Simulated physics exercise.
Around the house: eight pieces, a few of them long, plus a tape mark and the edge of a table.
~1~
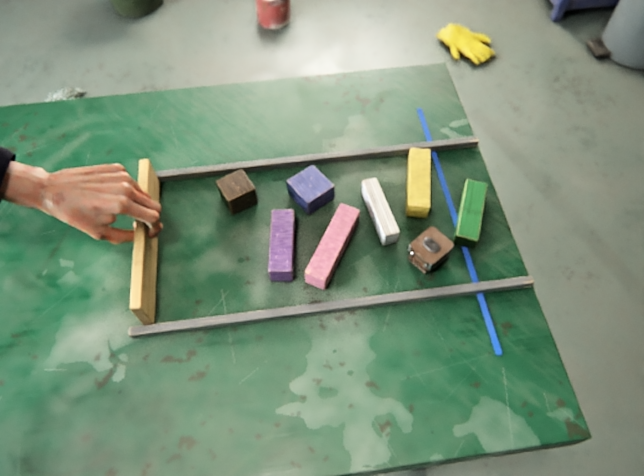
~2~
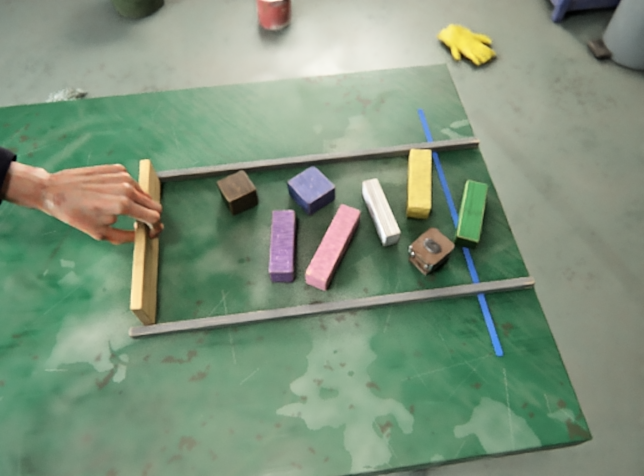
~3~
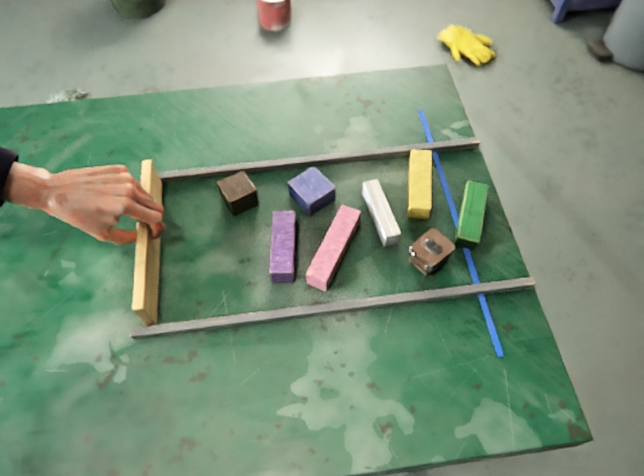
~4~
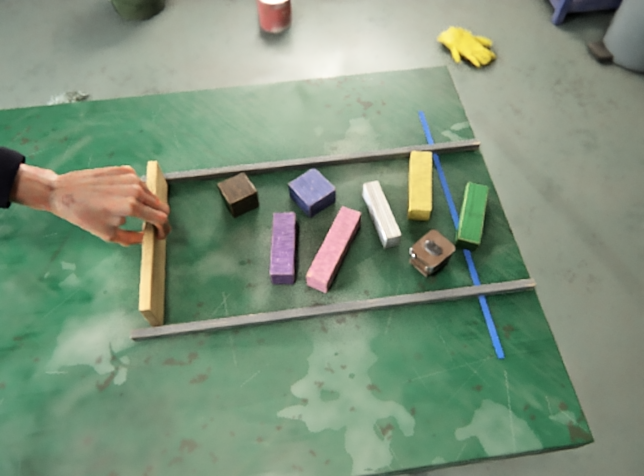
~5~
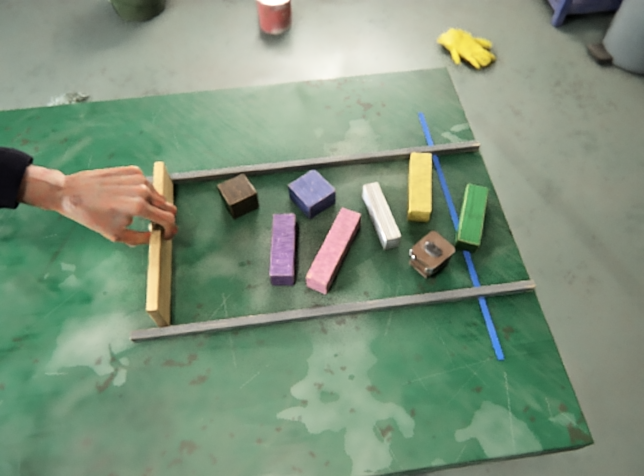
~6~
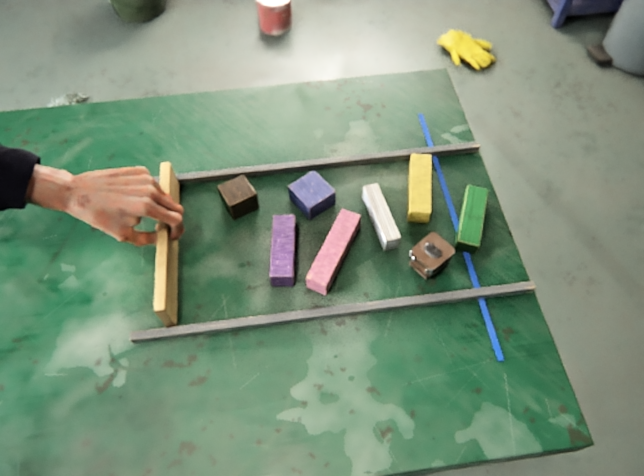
A hand at the left slides an upright yellowish wooden board slightly to the right between two thin grey rails on a worn green tabletop, seen from above at an angle. Between the rails lie dark brown, blue, purple, pink, white, yellow, brown and green pieces, with blue tape crossing at the right and a yellow glove beyond. The pieces stay still, untouched by the board, while the view barely shifts.
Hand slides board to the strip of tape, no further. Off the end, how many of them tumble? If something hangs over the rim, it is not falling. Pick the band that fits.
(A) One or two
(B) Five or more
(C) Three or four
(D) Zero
C, three or four.
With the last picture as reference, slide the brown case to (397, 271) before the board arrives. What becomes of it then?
From that start it falls away.
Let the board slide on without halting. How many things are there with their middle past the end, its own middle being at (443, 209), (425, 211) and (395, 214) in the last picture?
Going through the three places, I get 2, 2 and 0.
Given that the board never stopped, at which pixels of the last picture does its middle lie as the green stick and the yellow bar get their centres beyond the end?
Green stick: (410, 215); yellow bar: (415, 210).
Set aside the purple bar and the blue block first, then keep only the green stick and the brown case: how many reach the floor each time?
First 2, second 2.
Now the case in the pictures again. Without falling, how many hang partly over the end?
Tally: 1.
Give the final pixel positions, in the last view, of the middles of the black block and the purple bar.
Black block: About (459, 176); purple bar: About (472, 227).
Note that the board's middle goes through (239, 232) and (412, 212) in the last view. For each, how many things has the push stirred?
Counts: 1 and 8.
A little later, none off yet; green stick at rest near (472, 219); yellow bar at rest near (420, 188); brown case at rest near (431, 256).
Next, none off yet; green stick moving near (478, 220); yellow bar shifted a little near (453, 185); brown case shifted a little near (446, 262).
When it is over, the number that fall off is three or four; down, white stick, brown case, yellow bar and green stick.
